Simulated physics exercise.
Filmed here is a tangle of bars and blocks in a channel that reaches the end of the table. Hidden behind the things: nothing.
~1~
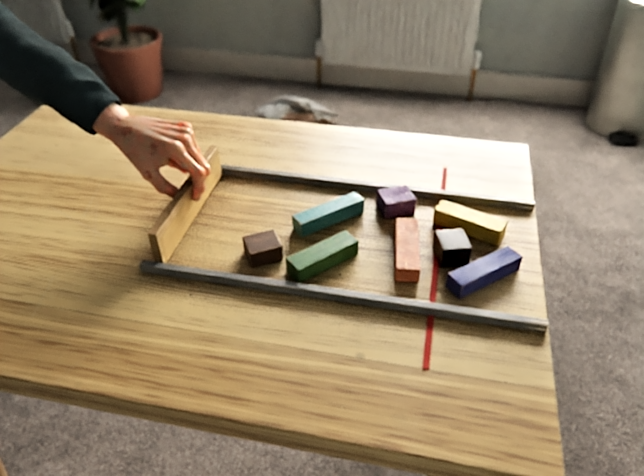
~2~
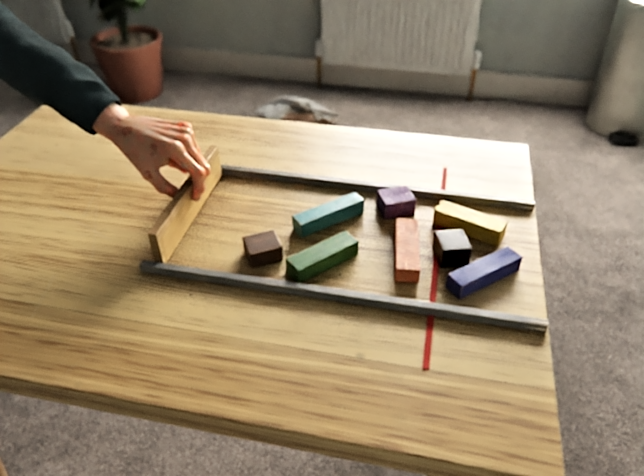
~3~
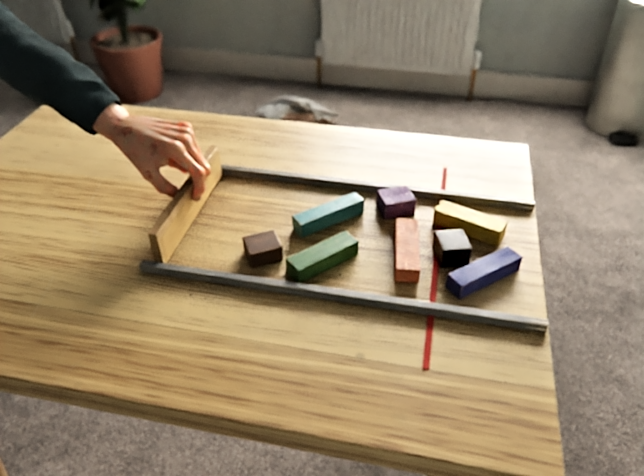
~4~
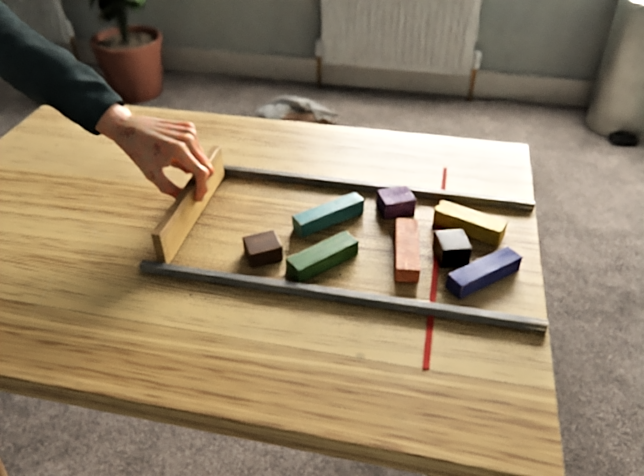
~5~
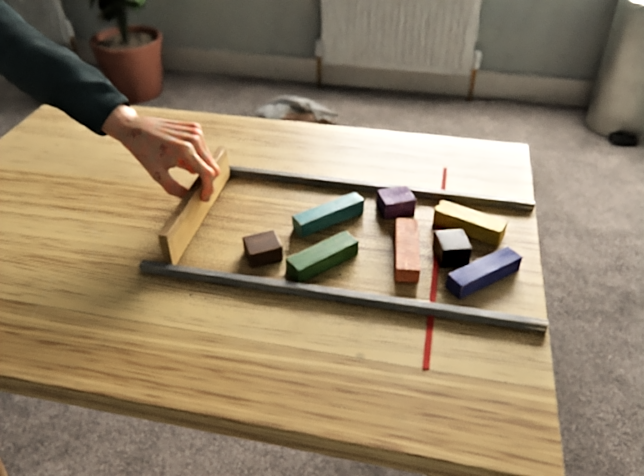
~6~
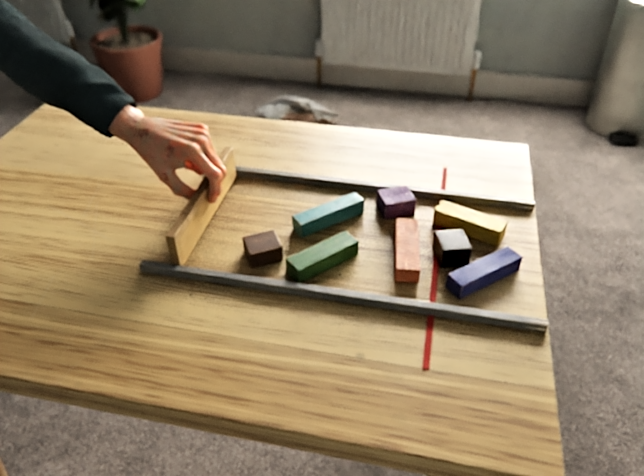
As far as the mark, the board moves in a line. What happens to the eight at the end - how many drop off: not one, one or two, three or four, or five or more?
The count of those that drop off: Not one.
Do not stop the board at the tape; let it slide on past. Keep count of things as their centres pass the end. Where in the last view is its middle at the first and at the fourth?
I'd put the first at about (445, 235) and the next at about (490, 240).
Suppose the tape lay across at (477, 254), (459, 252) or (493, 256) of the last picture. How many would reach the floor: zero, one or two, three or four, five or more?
Number fallen at each tape, in order - three or four, 1 or 2, 3 or 4.
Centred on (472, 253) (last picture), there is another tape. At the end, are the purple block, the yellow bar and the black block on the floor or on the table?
What happens: The purple block does not come off, the yellow bar goes down, the black block goes down.
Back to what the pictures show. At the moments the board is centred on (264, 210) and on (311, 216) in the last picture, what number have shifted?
1 and 3.
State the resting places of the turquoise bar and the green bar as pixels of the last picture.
They end up close to (449, 228) and (485, 276).
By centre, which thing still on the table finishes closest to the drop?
That is the blue bar.
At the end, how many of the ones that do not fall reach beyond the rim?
The total would be 2.
Early on, none off yet; blue bar at rest near (484, 272); yellow bar at rest near (469, 223); black block at rest near (452, 248).
Finally, the number that fall off is zero.
